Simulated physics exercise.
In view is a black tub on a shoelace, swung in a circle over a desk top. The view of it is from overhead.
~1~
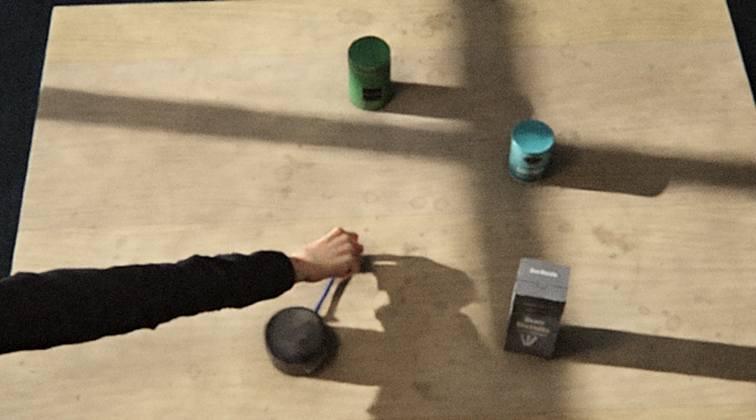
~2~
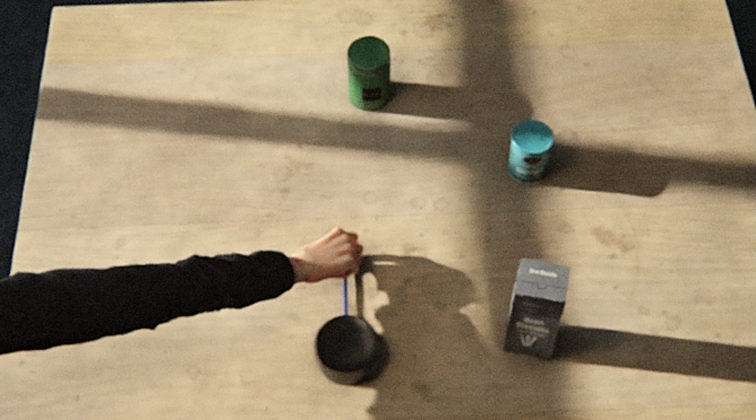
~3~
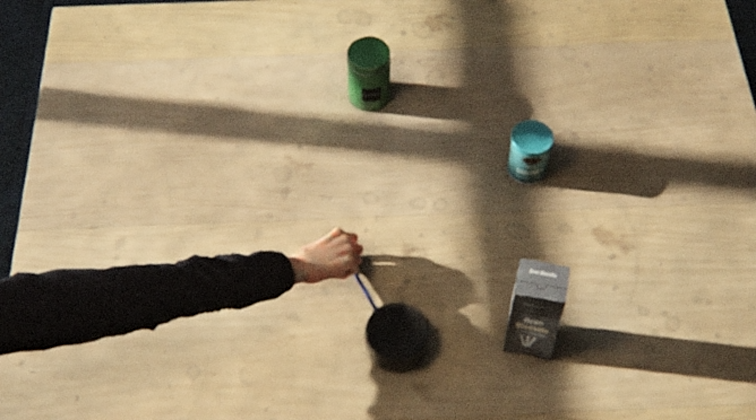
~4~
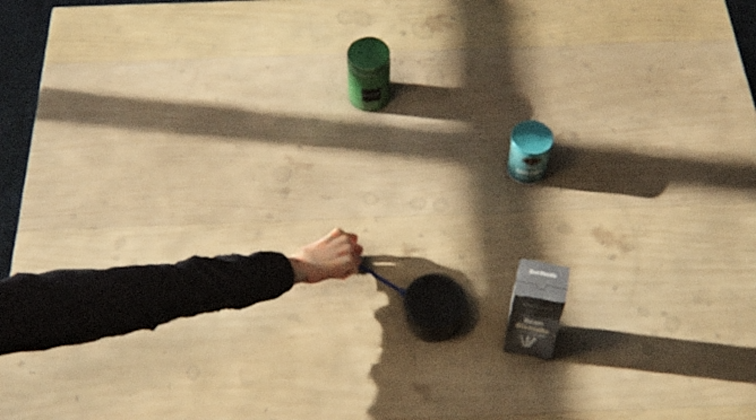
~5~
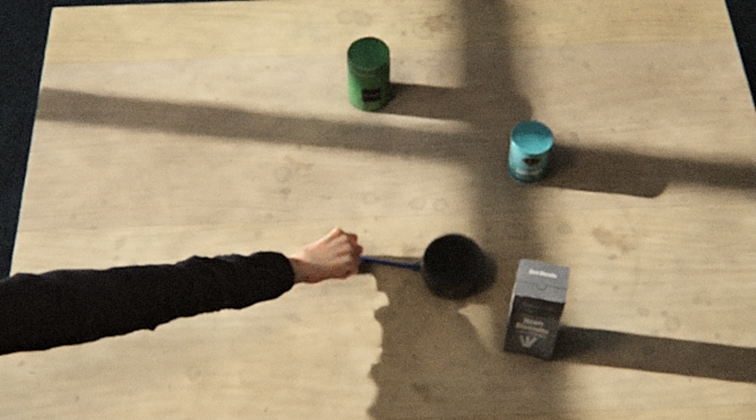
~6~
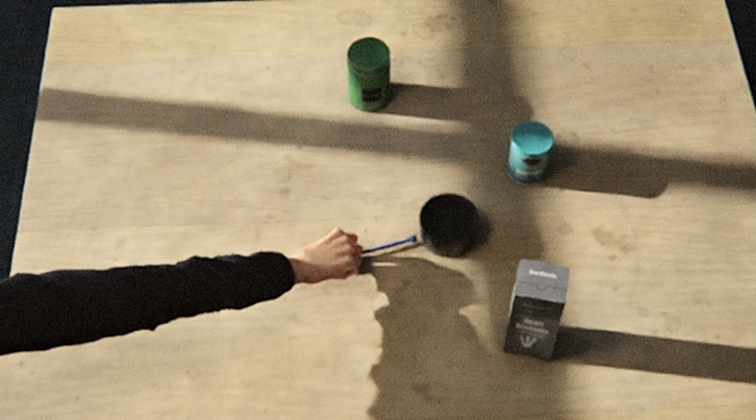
A pale wooden desk top crossed by long shadows is seen from directly overhead, and the view stays still. A green jar stands near the top, a turquoise tin sits right of centre, a grey carton is at lower right, and a black-sleeved arm reaches in from the left. The hand swings a black tub on a blue lace anticlockwise, from below the fist around to its right and slightly above.
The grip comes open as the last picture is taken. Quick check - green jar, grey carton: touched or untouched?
Green jar: Touched; grey carton: Untouched.
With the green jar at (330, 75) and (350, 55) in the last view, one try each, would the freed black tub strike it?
Try one: Contact made; try two: Contact made.
Then, 0.08 s past the final frame, tub near (408, 156).
Then, 0.20 s past the final frame, tub near (384, 120); green jar pushed aside.
When it is over, tub near (384, 120); green jar pushed aside. The green jar gets hit and the grey carton escapes it.
